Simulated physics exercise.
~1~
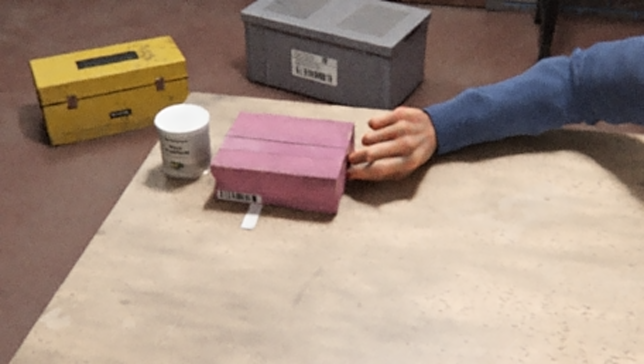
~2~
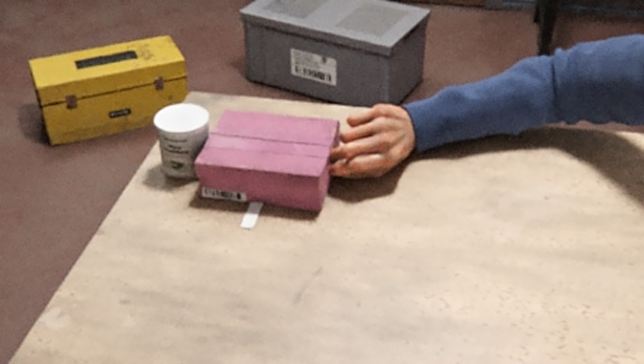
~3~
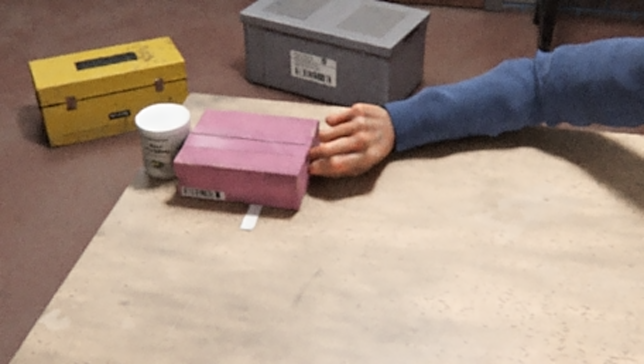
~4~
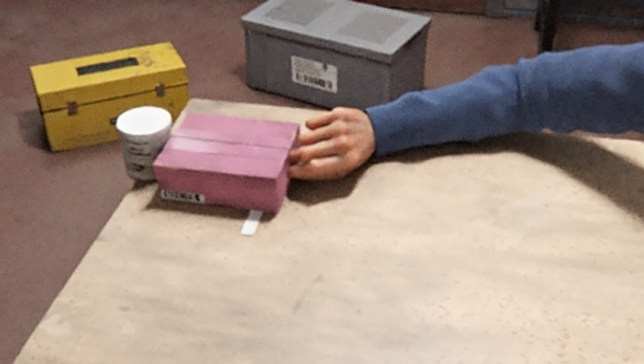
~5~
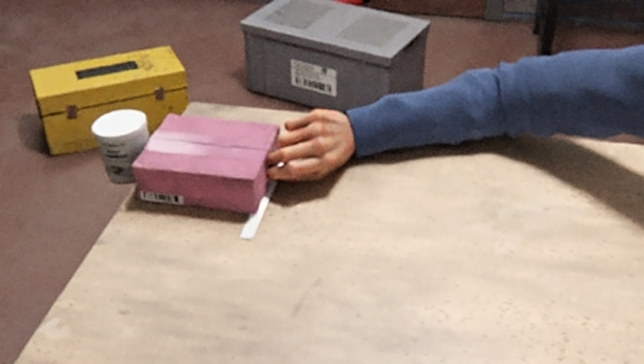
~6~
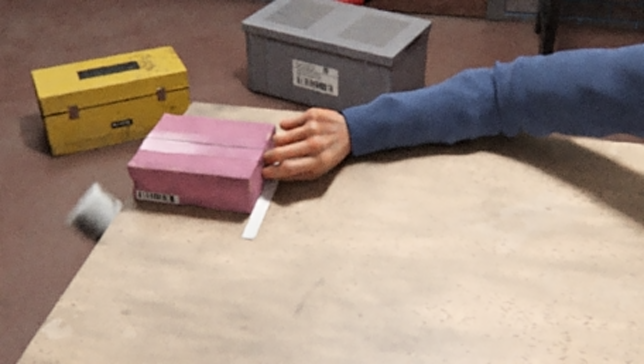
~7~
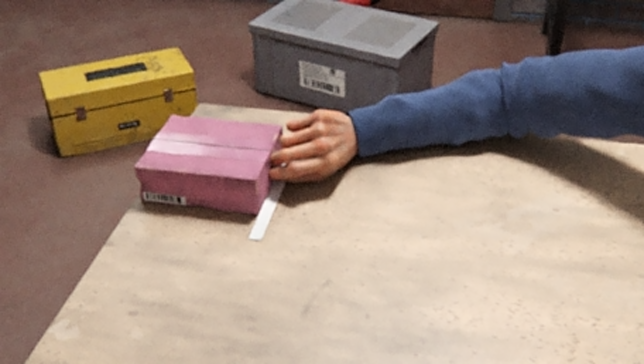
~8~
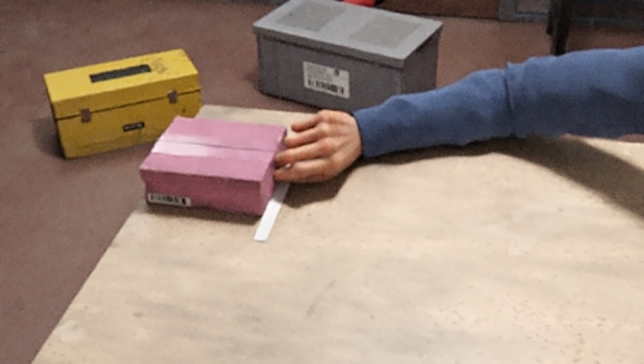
On a pale tabletop, with a yellow case and a grey bin behind it, a hand in a blue sleeve slides a pink box left against a white pot until the pot tips off the table's edge and drops from view, leaving the hand resting against the box.
